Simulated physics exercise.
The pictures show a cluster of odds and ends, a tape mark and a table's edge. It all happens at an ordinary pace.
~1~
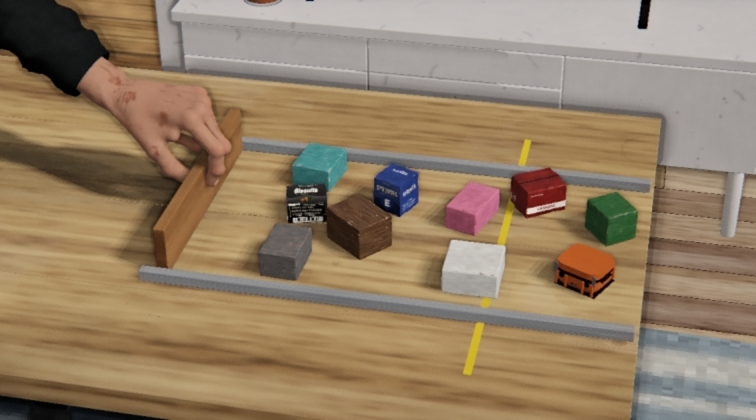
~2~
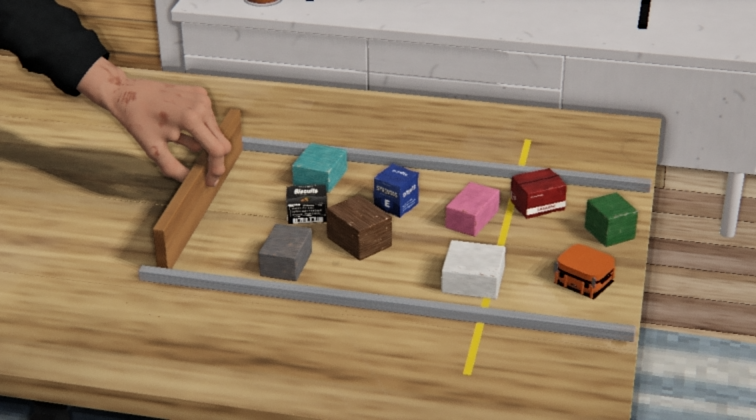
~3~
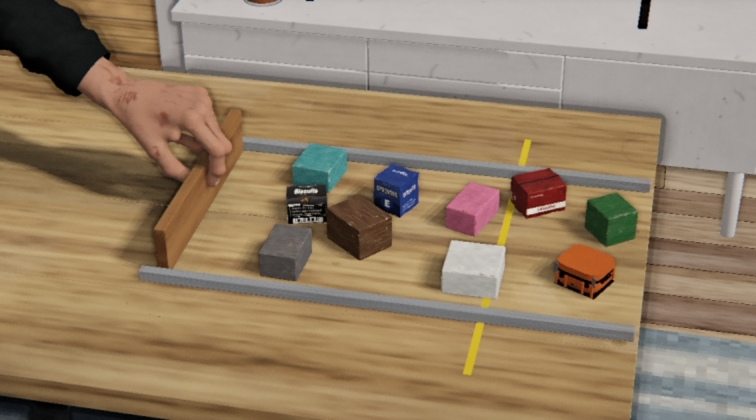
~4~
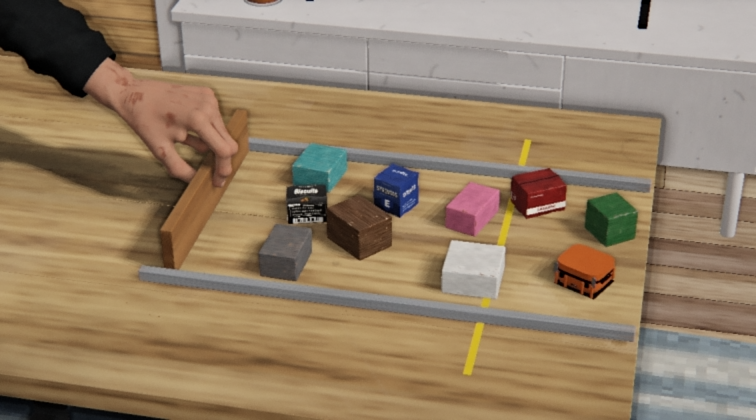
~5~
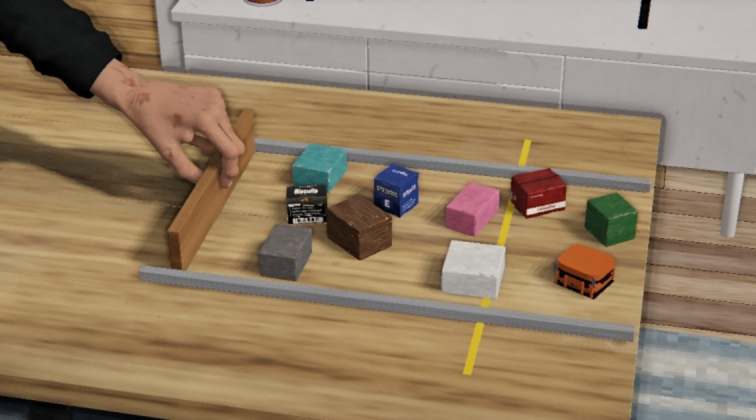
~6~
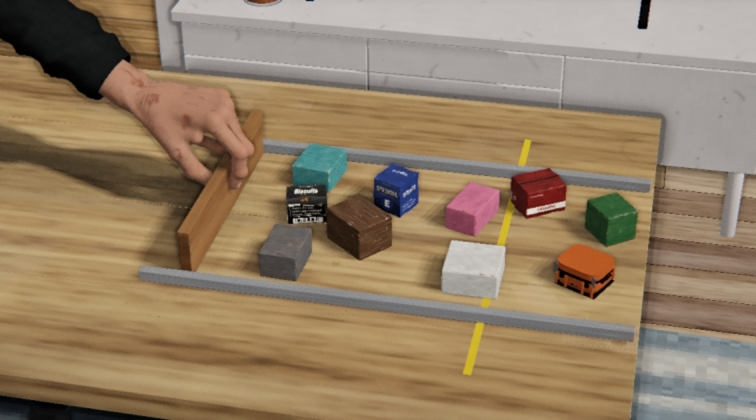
The clip opens on a hand holding a wooden board upright at the left of a table, with colorful blocks and boxes scattered between two grey rails and across a yellow tape line. After staying still at first, the hand slides the board slightly right, while the objects remain in place.
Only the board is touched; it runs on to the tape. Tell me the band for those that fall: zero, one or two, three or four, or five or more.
In the end the number that fall off is zero.
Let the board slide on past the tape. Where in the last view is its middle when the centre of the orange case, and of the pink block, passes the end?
Near (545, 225) and (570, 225).
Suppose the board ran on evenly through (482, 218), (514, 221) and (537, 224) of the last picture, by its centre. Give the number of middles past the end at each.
Place by place, 0, 0 and 1.
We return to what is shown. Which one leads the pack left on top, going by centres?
Foremost is the green block.
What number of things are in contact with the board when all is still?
The number is 3.
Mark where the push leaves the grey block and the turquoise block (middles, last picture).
Near (509, 279) and (534, 187).
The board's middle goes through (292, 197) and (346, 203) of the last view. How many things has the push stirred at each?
3 and 5.
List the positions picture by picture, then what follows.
Green block (611, 219); orange case (585, 271); red box (538, 192); board (201, 187); tape (501, 243), in the first frame.
Orange case (585, 272); pink block (472, 209), in the second frame.
Red box (538, 193); grey block (286, 252), in the third frame.
Green block (611, 219); white block (474, 269), in the fourth frame.
Orange case (585, 272); blue box (396, 191), in the fifth frame.
Green block (611, 219); orange case (585, 272); red box (538, 193); board (224, 189); tape (501, 243), in the sixth frame.
Soon after, none off yet; green block at rest near (611, 219); orange case at rest near (585, 272); red box at rest near (538, 193).
In the end, the number that fall off is zero.
